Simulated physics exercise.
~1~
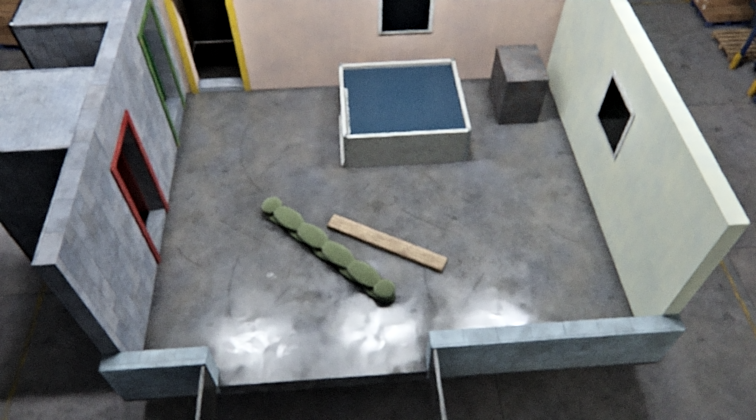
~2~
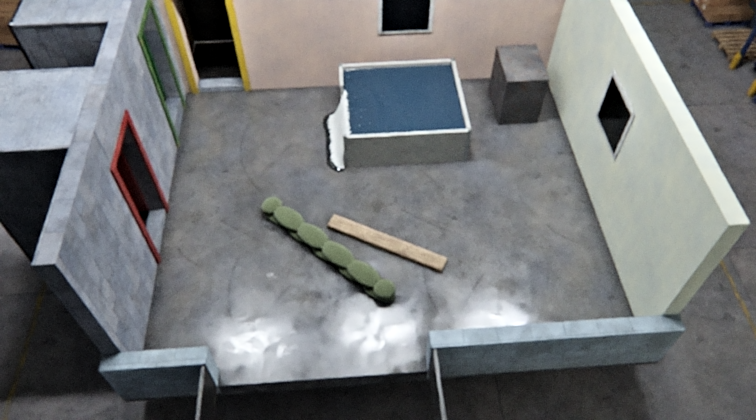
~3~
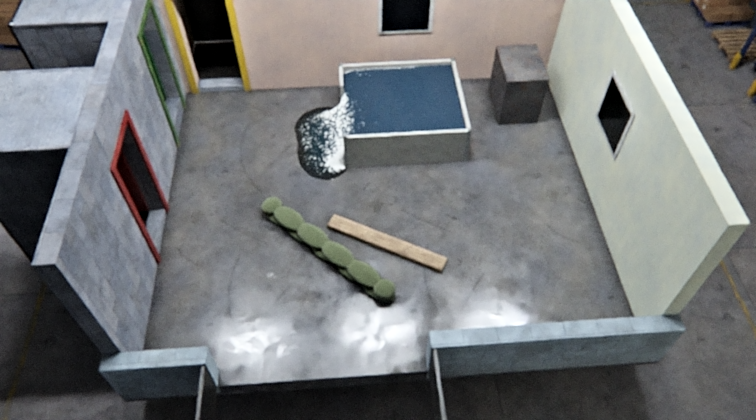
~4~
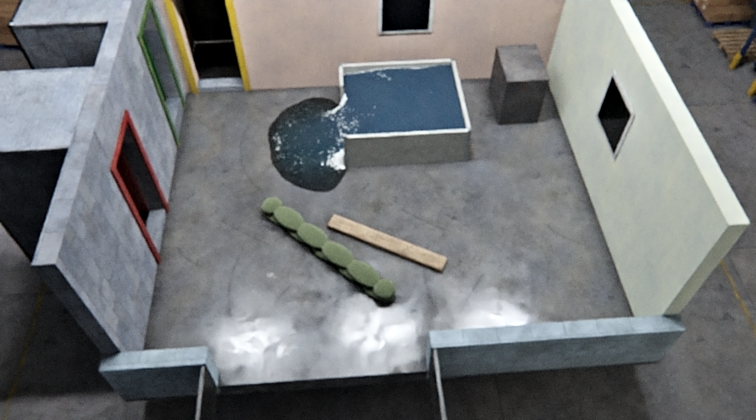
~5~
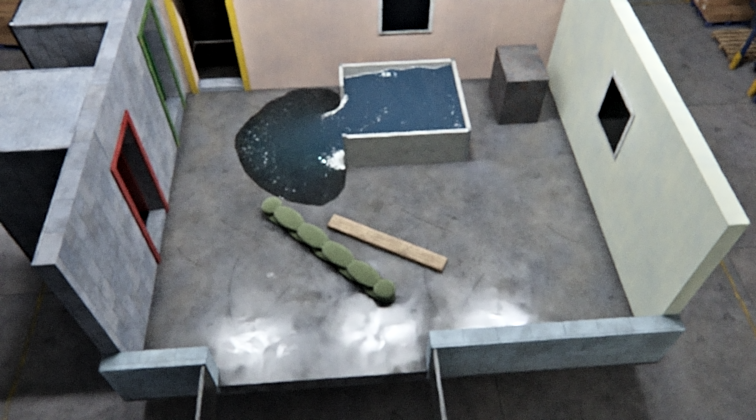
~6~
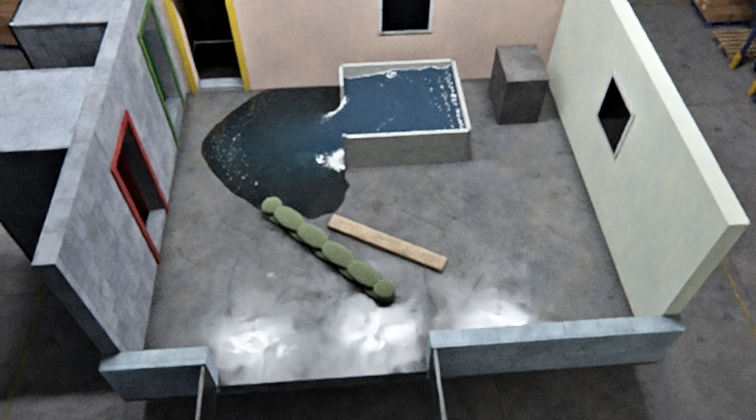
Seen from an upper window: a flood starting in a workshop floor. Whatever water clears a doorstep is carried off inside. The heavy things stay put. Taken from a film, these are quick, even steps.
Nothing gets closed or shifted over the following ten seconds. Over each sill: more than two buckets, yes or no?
Yellow door: Yes, more; red door: Yes, more; green door: No, not more.
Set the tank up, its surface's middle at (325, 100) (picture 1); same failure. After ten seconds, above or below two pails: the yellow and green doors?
So here's how it goes: Yellow clears the threshold, and green clears the threshold.
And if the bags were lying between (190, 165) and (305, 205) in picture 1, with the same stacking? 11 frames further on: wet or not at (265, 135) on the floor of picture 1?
There: Awash.
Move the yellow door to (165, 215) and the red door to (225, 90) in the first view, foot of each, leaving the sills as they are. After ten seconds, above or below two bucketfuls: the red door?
The red door overflows.
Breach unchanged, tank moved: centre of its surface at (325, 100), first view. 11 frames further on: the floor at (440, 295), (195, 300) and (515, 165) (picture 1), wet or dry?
I'd say still dry for the first, swamped for the second and still dry for the third.
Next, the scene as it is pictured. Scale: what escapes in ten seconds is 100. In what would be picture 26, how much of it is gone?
About 20 per cent.
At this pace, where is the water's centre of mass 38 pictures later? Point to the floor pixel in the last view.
It's close to (294, 180).
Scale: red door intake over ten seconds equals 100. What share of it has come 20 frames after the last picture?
My estimate is close to 90 per cent.
A moment on, water covers 25 % of the floor; the yellow door wet at the sill, nothing in, the red door wet at the sill, nothing in, the green door wet at the sill, nothing in.
Next, water covers 30 % of the floor; the yellow door under two buckets in, the red door under two buckets in, the green door wet at the sill, nothing in.
Then, water covers 40 % of the floor; the yellow door far over two buckets in, the red door over two buckets in, the green door wet at the sill, nothing in.
Later, water covers 60 % of the floor; the yellow door far over two buckets in, the red door over two buckets in, the green door wet at the sill, nothing in.
In the end, water covers 85 % of the floor; the yellow door far over two buckets in, the red door over two buckets in, the green door wet at the sill, nothing in.
